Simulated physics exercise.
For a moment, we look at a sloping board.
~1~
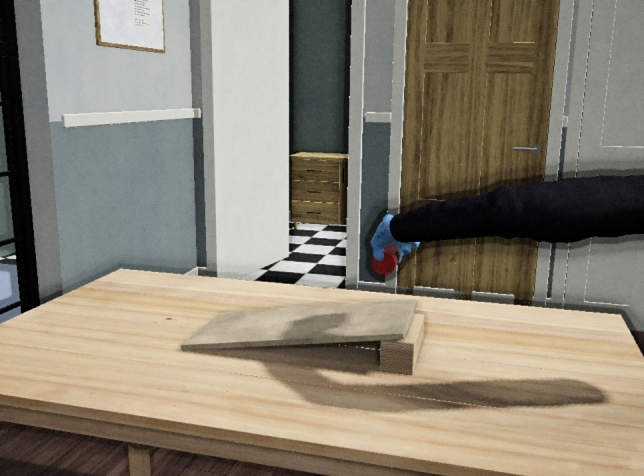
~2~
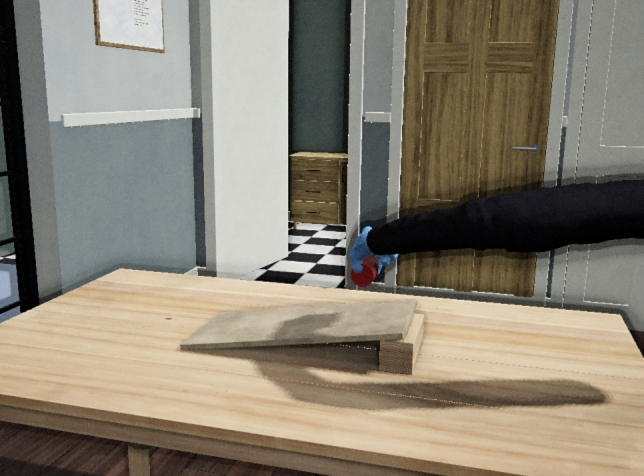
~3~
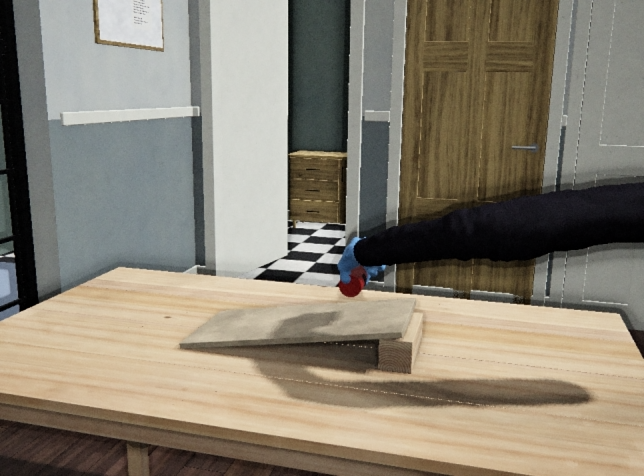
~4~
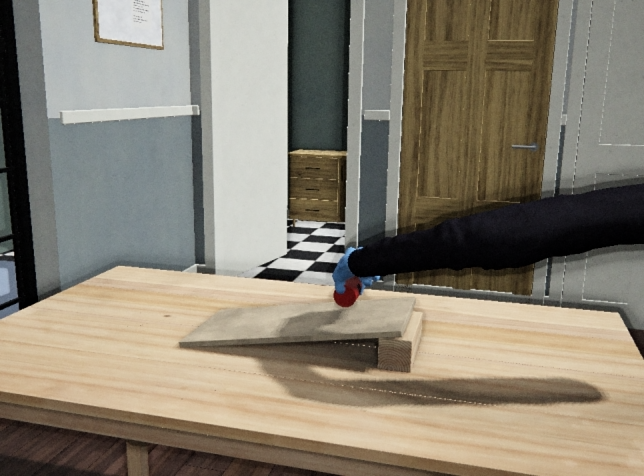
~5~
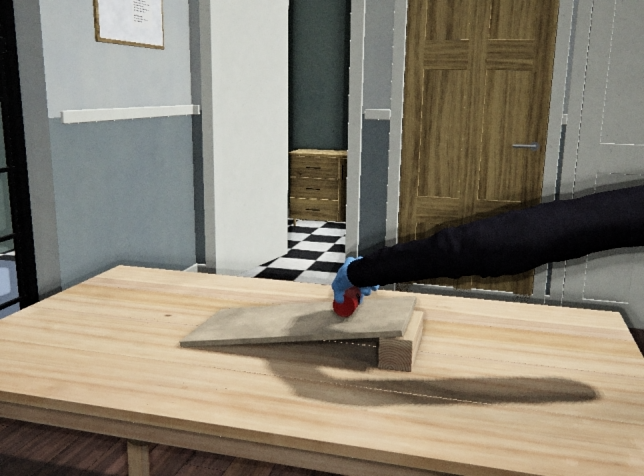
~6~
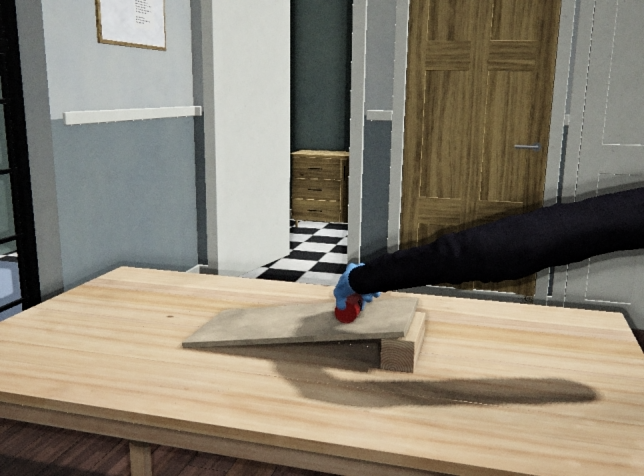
In a room with a wooden door and checkered floor beyond, a dark-sleeved arm with a blue hand carries a small red object left and down over a table, then sets it on a sloping board, still holding it.
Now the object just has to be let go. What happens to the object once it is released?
Well, it travels off there after that.
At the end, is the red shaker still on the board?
In the end it goes over the edge.
Then, 1.10 s after the last picture, red shaker now off the board.
Then, 1.80 s after the last picture, things are still on the move.
By the end, off the board, red shaker. The red shaker slides or rolls down.
